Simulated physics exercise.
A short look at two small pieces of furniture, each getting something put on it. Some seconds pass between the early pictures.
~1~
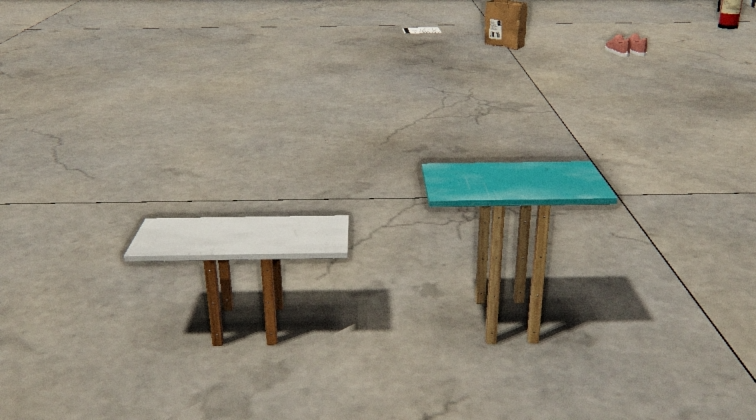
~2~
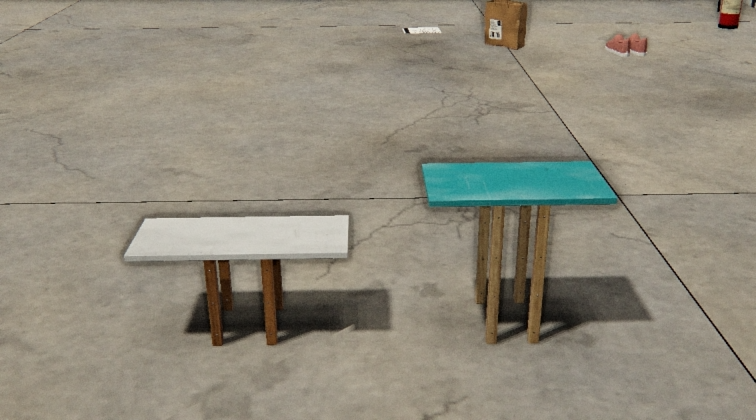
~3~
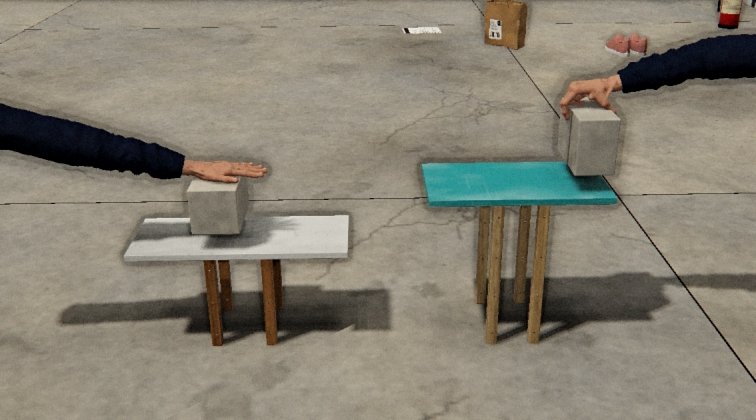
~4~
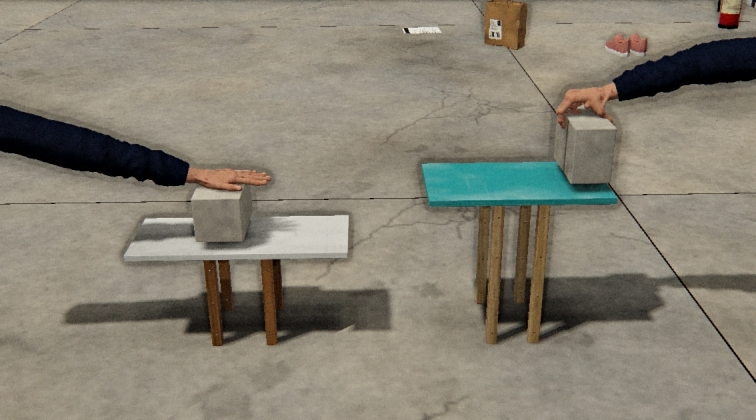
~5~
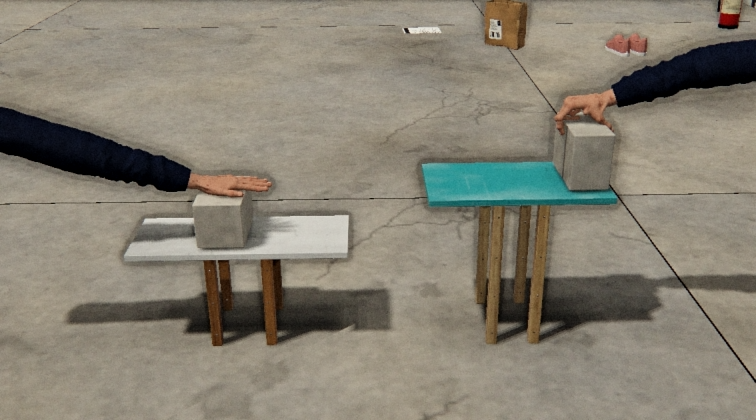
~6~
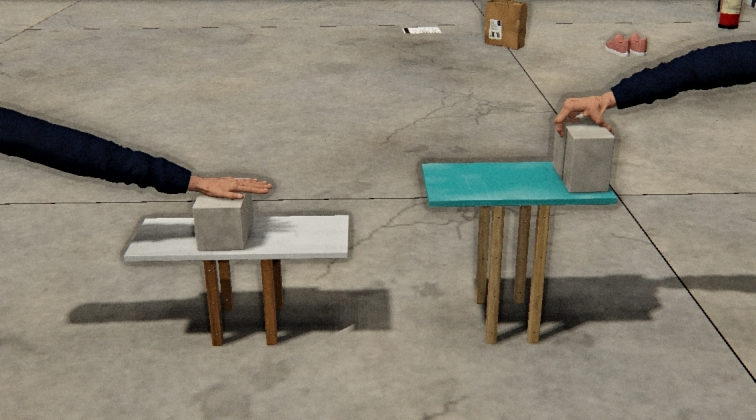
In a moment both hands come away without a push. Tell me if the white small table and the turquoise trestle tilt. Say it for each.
The white small table stays flat on its feet and the turquoise trestle tips up.
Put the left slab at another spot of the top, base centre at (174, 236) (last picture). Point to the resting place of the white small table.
About (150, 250).
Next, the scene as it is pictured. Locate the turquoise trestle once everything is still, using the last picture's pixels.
Roughly at (668, 249).
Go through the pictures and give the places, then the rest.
The first frame shows white small table (242, 238); turquoise trestle (514, 183).
The second frame shows turquoise trestle (514, 183).
The third frame shows still on the way; white small table (242, 238); right slab (587, 135).
The fourth frame shows still on the way; turquoise trestle (514, 183); left slab (223, 205).
The fifth frame shows still on the way; white small table (242, 238); right slab (582, 150).
The sixth frame shows in place, still held; white small table (242, 238); turquoise trestle (514, 183); left slab (225, 213).
Then, 0.64 s past the last view, white small table at rest near (242, 238); turquoise trestle leaning 35° off how it started near (609, 194).
Finally, the white small table keeps steady, near (242, 238); the turquoise trestle goes over, near (668, 249).
